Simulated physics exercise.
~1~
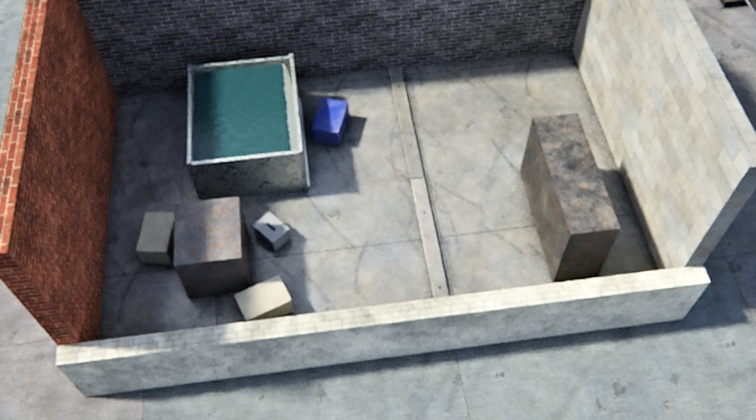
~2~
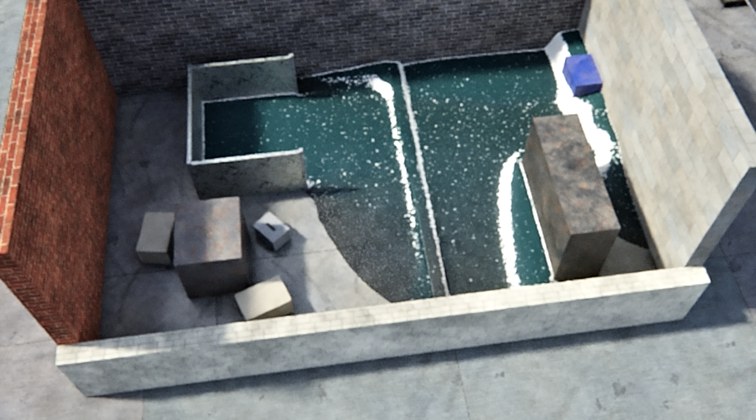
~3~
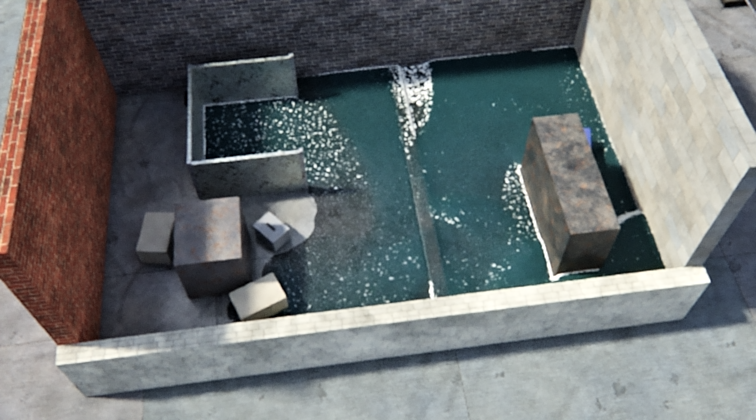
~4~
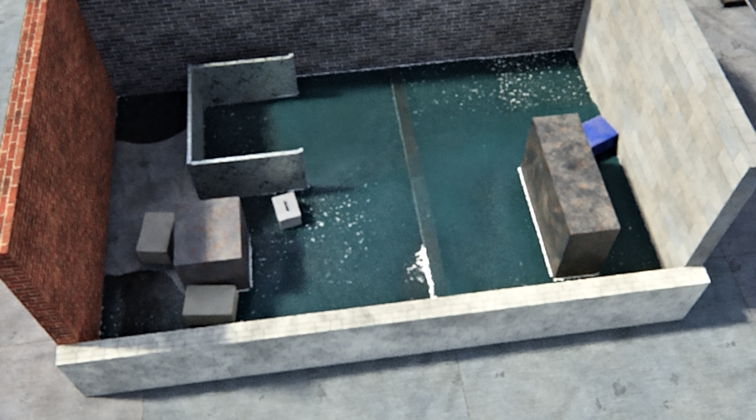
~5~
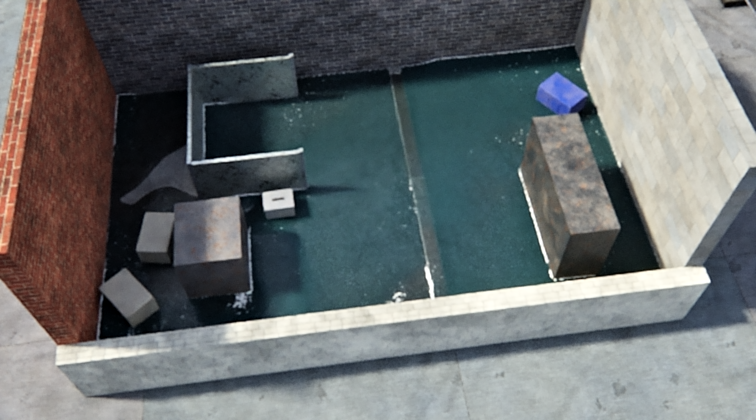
A walled concrete yard, seen from high above its low front wall, has red brick on the left and pale blocks on the right. A tank of green water stands at the back left beside a blue crate, with a brown block and smaller pale boxes below it, a low kerb across the middle and a tall brown block at right. The tank's right side gives way, and water sweeps the blue crate over the kerb to the far right. The crate drifts behind the tall block while pale boxes shift leftward and toward the tank. Finally, the blue crate floats near the back right as the water calms.
